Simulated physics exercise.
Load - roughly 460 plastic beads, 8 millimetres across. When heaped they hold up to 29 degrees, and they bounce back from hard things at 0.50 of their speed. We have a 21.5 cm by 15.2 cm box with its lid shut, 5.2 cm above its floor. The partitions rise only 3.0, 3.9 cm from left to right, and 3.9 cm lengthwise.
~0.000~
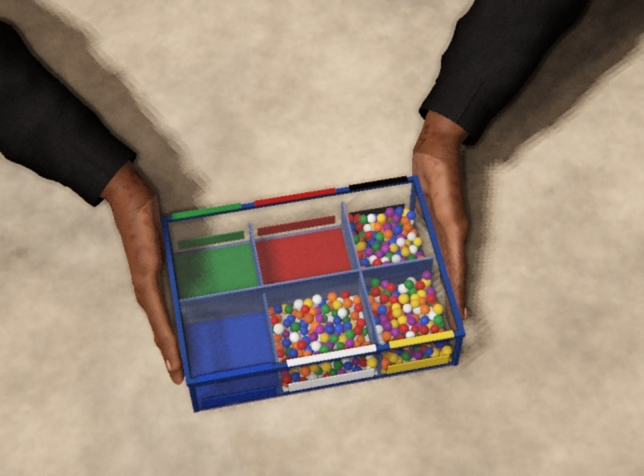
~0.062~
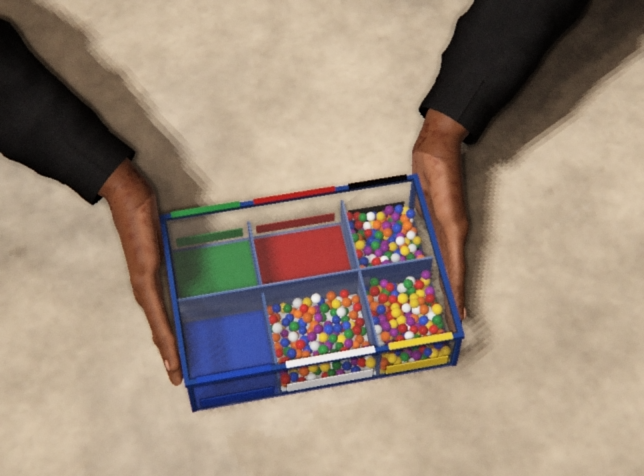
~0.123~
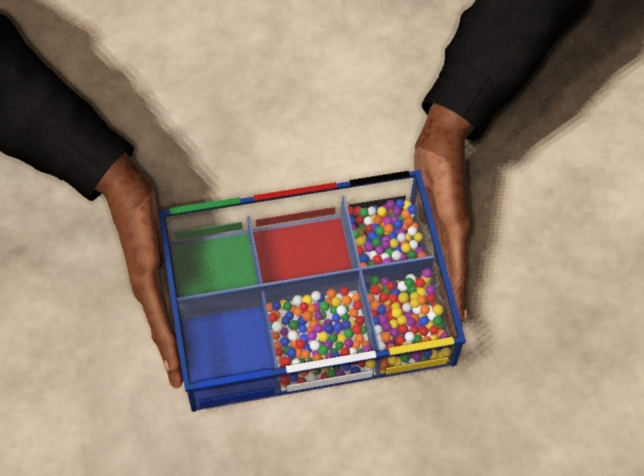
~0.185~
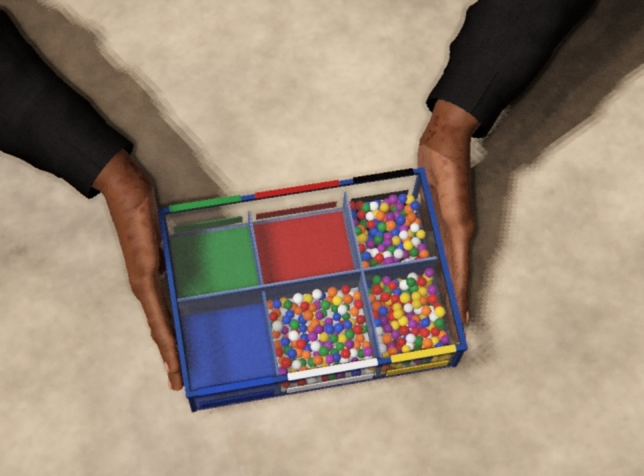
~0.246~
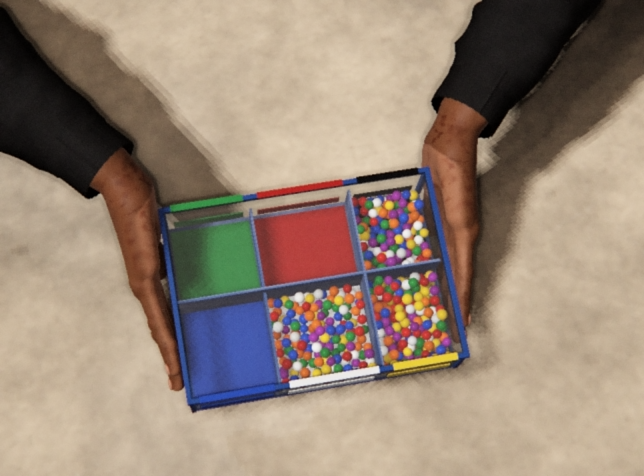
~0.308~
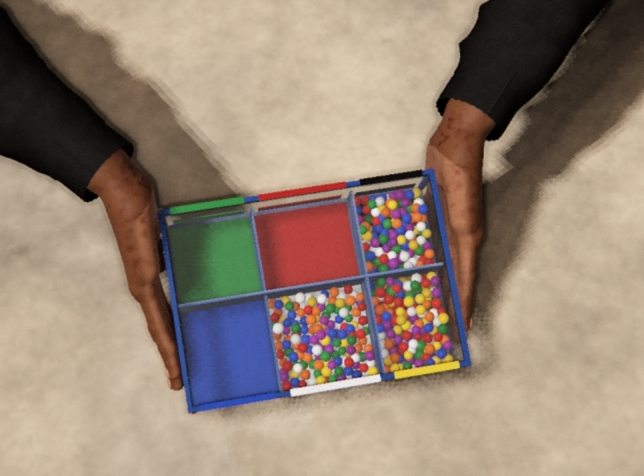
Two hands slowly tilt a clear-sided, blue-edged box of colourful beads between them.
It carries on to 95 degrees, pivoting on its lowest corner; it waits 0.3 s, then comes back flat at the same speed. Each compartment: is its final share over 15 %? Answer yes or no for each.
Red compartment: No, blue compartment: No, green compartment: No, yellow compartment: Yes, white compartment: Yes, black compartment: Yes.
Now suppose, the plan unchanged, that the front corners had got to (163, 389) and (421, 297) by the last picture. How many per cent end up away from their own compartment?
In that case about 40 percent.
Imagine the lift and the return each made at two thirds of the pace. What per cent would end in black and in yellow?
Expect black at 25 percent and yellow at 45 percent.
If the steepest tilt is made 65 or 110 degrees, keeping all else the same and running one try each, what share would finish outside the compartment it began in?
0 and 10 %.
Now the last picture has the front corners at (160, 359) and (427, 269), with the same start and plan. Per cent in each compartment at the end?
By the end red holds 0%, blue holds 15%, green holds 25%, yellow holds 25%, white holds 5% and black holds 30%.
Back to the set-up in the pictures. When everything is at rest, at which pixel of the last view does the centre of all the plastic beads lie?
(391, 331).
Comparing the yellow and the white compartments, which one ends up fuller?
It's the yellow one that holds more.
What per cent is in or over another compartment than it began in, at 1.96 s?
My estimate is some 10 percent.
After 1.30 s, tilt 95 degrees; yellow 40 %, white 30 %, black 25 %.
After 1.96 s, tilt 47 degrees; yellow 45 %, white 30 %, black 25 %.
Then, at 2.66 s, tilt 0 degrees; yellow 45 %, white 30 %, black 25 %.
In the end, at 3.1 s, red 0 %, blue 0 %, green 0 %, yellow 45 %, white 30 %, black 25 %.
